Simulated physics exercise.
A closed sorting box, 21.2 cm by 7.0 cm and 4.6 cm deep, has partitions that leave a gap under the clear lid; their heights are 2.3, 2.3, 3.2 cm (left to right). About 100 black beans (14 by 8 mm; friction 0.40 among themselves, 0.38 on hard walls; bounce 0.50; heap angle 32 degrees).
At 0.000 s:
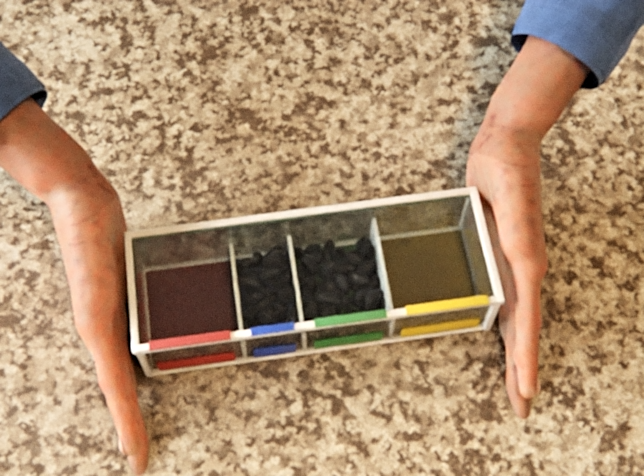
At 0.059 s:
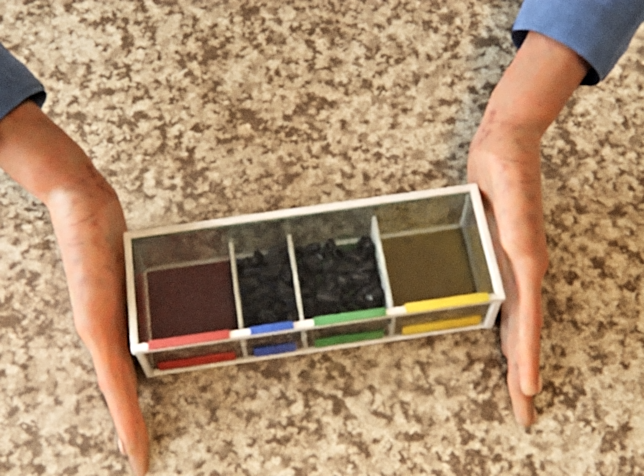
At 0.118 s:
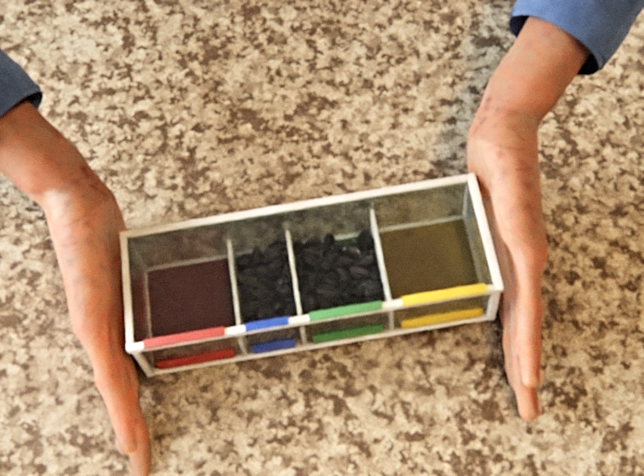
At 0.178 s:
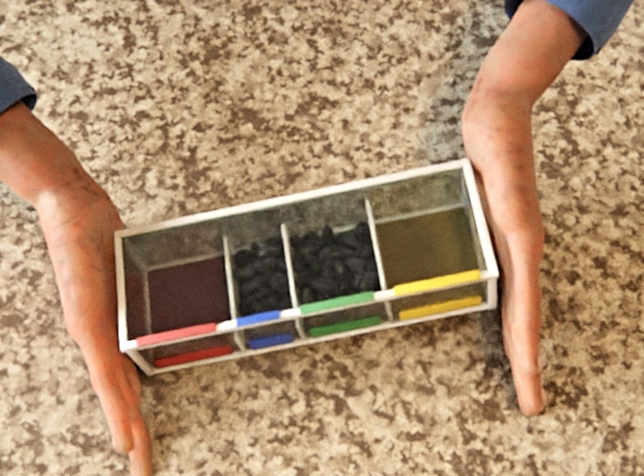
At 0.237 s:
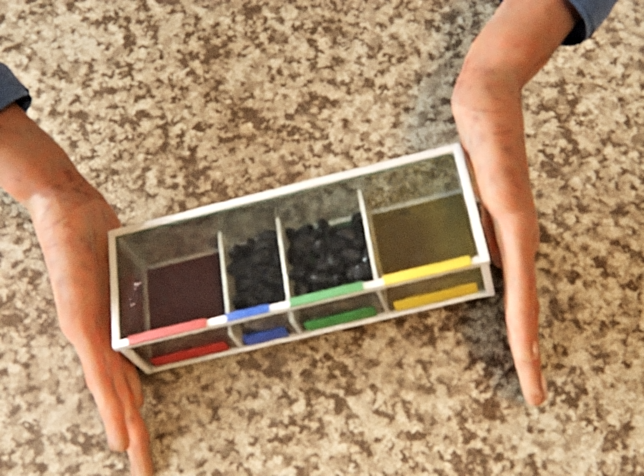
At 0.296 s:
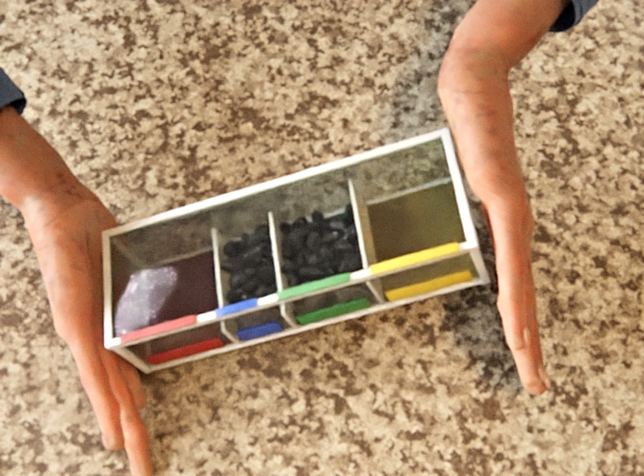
On a speckled brown and cream surface, two hands hold a clear-lidded box with four compartments marked red, blue, green and yellow, black beans in the middle two. The hands tilt the box, raising its right side higher, and a pale glare appears over the red section.
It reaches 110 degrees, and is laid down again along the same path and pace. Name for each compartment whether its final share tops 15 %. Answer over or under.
Red over, blue under, green under, yellow under.
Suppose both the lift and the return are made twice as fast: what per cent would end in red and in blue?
Red 95, blue 5.
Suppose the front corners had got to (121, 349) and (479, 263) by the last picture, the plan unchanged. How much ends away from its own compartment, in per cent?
Then about 100 per cent.
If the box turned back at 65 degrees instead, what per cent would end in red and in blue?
In that case red 15; blue 40.
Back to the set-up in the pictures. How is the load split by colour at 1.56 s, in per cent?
Red 65, blue 20, green 15, yellow 0.
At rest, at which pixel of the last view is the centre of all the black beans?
Around (182, 298).
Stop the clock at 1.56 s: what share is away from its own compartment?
Roughly 75 per cent.
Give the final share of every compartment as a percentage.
Red 95, blue 0, green 0, yellow 0.
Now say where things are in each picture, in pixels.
Box tilt 0 degrees, front corners at (139, 346) and (496, 297); blue 45 %, green 55 %, in the first picture.
Box tilt 1 degrees, front corners at (139, 346) and (496, 294), in the second picture.
Box tilt 4 degrees, front corners at (134, 345) and (495, 285), lowest corner left back, in the third picture.
Box tilt 9 degrees, front corners at (128, 344) and (490, 272), lowest corner left back, in the fourth picture.
Box tilt 14 degrees, front corners at (121, 342) and (481, 257), lowest corner left back, in the fifth picture.
Box tilt 18 degrees, front corners at (114, 341) and (469, 243), lowest corner left back; blue 45 %, green 55 %. The box's pace is about 75 degrees a second, in the sixth picture.
After 1.56 s, tilt 110 degrees; red 65 %, blue 20 %, green 15 %.
After 2.41 s, tilt 49 degrees; red 95 %, green 5 %.
After 3.26 s, tilt 0 degrees; red 95 %.
At rest (3.8 s), red 95 %, blue 0 %, green 0 %, yellow 0 %.
